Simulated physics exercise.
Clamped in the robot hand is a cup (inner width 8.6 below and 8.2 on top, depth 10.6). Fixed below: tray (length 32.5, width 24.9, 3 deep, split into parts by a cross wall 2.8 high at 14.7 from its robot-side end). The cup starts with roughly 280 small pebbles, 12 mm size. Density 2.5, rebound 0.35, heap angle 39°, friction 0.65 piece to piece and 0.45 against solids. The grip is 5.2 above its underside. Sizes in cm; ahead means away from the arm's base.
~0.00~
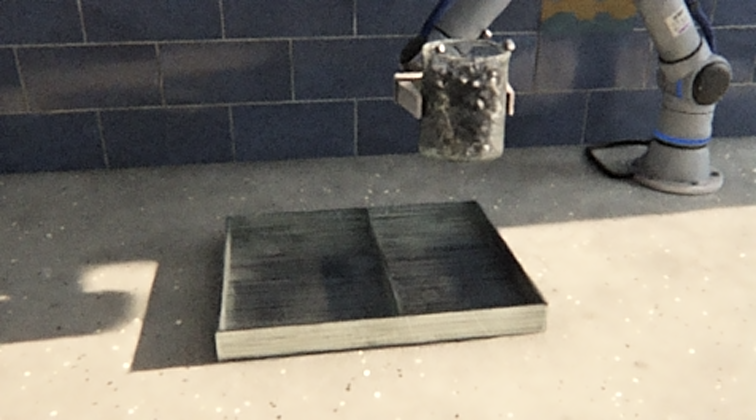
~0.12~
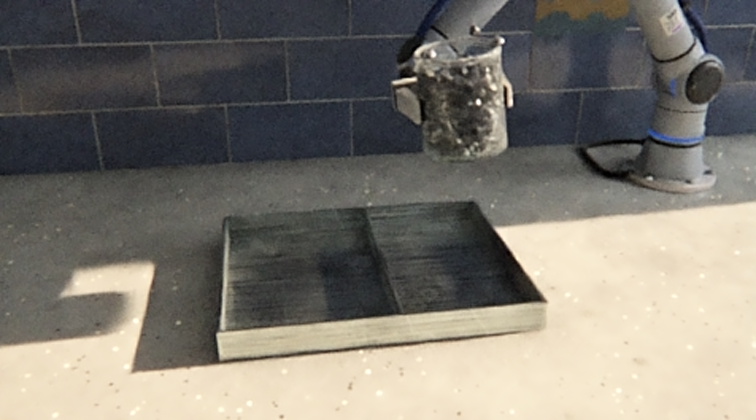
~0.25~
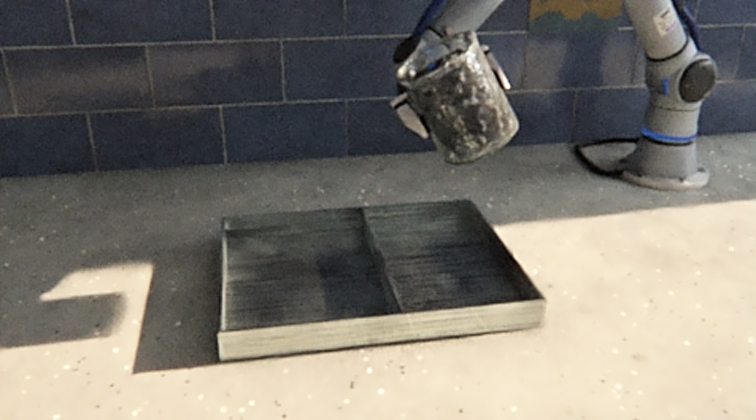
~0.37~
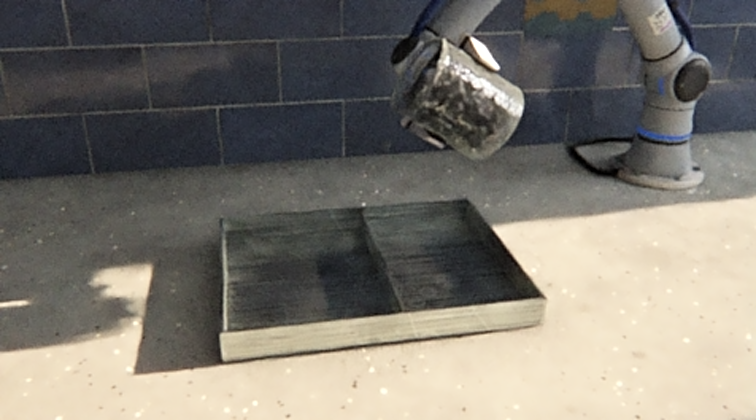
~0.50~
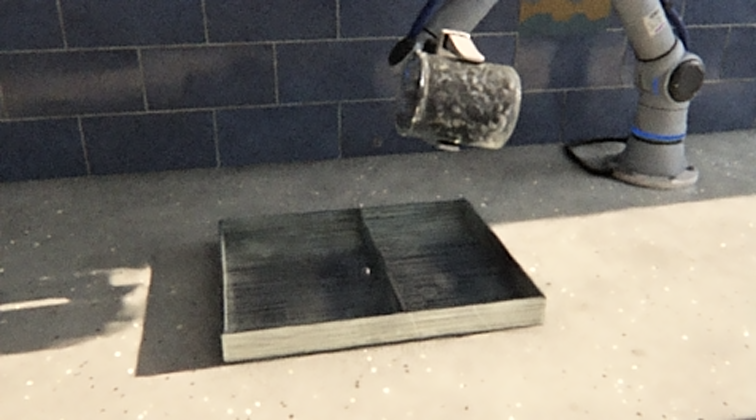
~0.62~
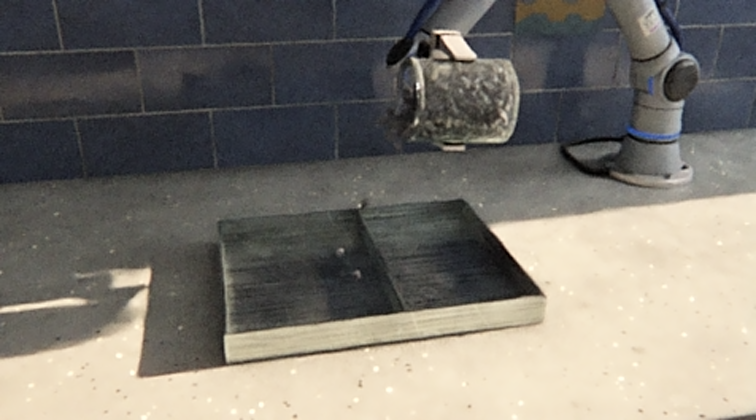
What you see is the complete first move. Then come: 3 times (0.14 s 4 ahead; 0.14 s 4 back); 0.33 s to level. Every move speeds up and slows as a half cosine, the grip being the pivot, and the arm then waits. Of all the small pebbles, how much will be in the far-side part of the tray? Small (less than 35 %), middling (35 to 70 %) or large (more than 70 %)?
Answer: Middling; 35 to 70 % of the small pebbles finish in the far-side part of the tray.
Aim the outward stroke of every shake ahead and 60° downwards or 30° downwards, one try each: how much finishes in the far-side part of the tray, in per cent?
About 10 and 25 per cent.
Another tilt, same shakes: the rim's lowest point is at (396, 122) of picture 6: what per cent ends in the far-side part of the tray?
About 15 per cent.
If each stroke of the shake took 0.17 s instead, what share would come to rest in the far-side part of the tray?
Then about 30 per cent.
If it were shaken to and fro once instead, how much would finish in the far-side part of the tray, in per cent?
Then about 25 per cent.
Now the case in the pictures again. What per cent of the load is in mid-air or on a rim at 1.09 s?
About 3 per cent.
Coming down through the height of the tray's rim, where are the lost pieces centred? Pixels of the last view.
Around (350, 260).
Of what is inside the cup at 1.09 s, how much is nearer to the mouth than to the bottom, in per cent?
Roughly 55 per cent.
After 1.09 s, tilted 86° forward, highest piece 23 above the table; 204 in the cup, 60 in the far-side part, 10 in the robot-side part, 8 in flight or on a rim.
After 1.56 s, tilted 69° forward, highest piece 21 above the table; 129 in the cup, 125 in the far-side part, 25 in the robot-side part, 3 in flight or on a rim.
After 1.99 s, level, highest piece 21 above the table; 128 in the cup, 128 in the far-side part, 26 in the robot-side part.
After 3.04 s, level, highest piece 21 above the table; 128 in the cup, 128 in the far-side part, 26 in the robot-side part.
At rest, 128 in the cup, 128 in the far-side part, 26 in the robot-side part. That is 45 % in the far-side part of the tray.
